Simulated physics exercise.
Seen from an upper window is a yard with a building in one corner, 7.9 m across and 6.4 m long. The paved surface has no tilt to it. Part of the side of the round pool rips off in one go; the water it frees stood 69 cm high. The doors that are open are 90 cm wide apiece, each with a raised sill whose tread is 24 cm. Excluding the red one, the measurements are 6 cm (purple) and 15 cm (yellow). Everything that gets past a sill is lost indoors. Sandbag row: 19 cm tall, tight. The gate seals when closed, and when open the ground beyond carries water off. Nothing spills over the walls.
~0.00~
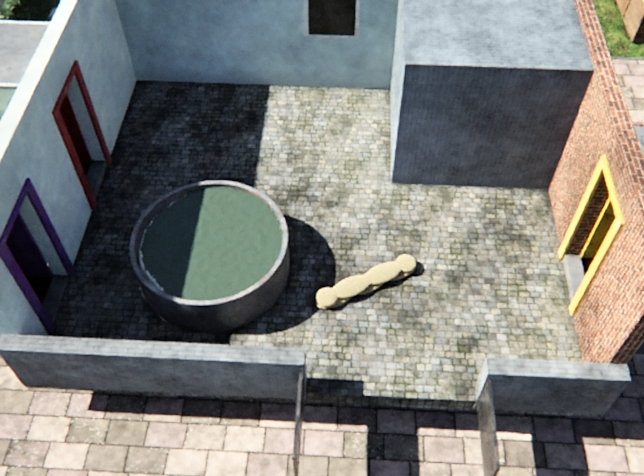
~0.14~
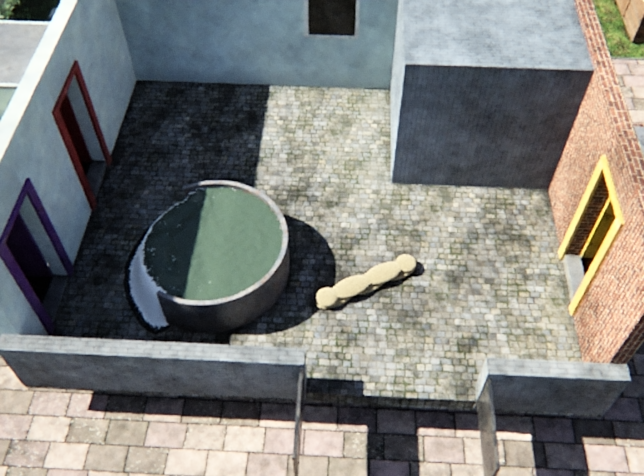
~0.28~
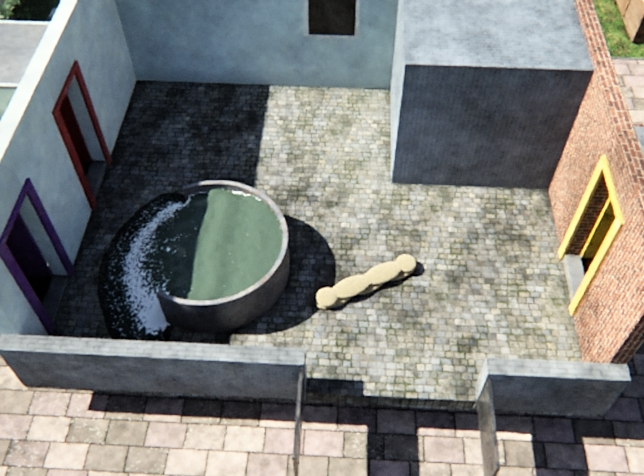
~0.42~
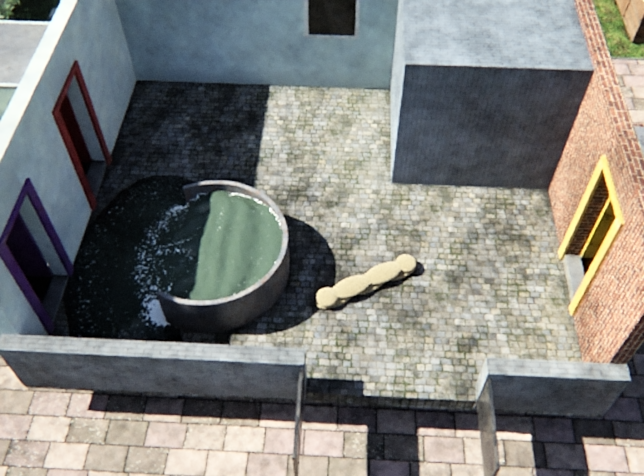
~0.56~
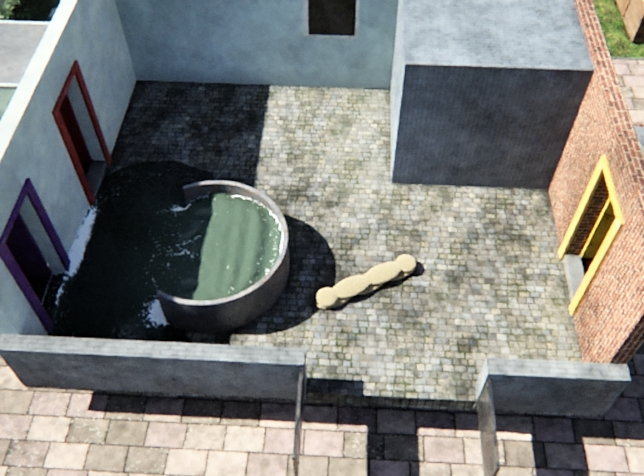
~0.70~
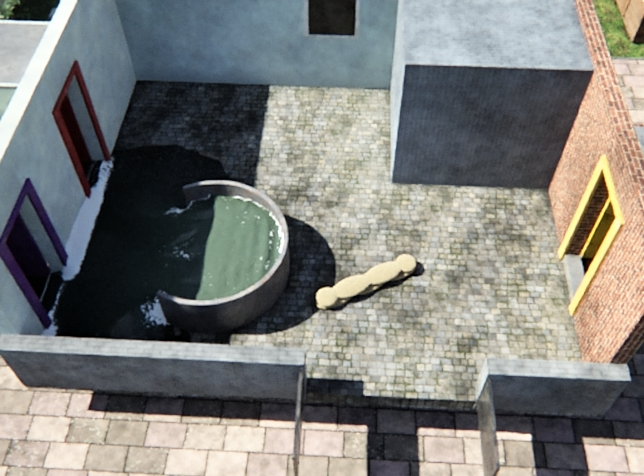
In a paved yard with a building in one corner, the left side of a round pool breaks open and water pours out, spreading across the paving to the purple and red doors while the pool's level drops.
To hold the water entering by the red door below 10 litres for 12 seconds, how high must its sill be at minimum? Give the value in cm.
It must be at least roughly 24 cm high.
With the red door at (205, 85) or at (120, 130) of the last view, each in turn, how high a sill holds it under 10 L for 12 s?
About 18 and 8.0 cm.
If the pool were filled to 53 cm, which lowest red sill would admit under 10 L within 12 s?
I'd go with near 17 cm then.
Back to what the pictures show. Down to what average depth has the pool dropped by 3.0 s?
Around 14 cm on average.
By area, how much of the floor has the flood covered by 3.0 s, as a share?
Wet share: Near 35 %.
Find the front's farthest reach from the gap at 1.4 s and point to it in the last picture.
Roughly at (136, 83) in the last view.
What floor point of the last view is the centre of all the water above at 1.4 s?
I'd say around (161, 259).
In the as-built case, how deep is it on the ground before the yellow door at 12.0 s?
Some 4.5 centimetres.
After 1.4 s water covers 20 % of the floor, deepest (47 cm) near (78, 254); 24 cm at the red door, 22 litres in over its 14 cm sill.
After 3.0 s water covers 35 % of the floor, deepest (26 cm) near (135, 89); 15 cm at the red door, 59 litres in over its 14 cm sill.
After 12.0 s water covers 95 % of the floor, deepest (8 cm) near (341, 284); 5 cm at the red door, 60 litres in over its 14 cm sill.
At the red door as built, the water arrived by 0.6 s and peaked near 26 cm at 1.0 s.
With a sill of 21.5 cm, 19 litres would have come in within the 12 s; with 29 cm, 1 litre. So under 10 litres takes about 24 cm.
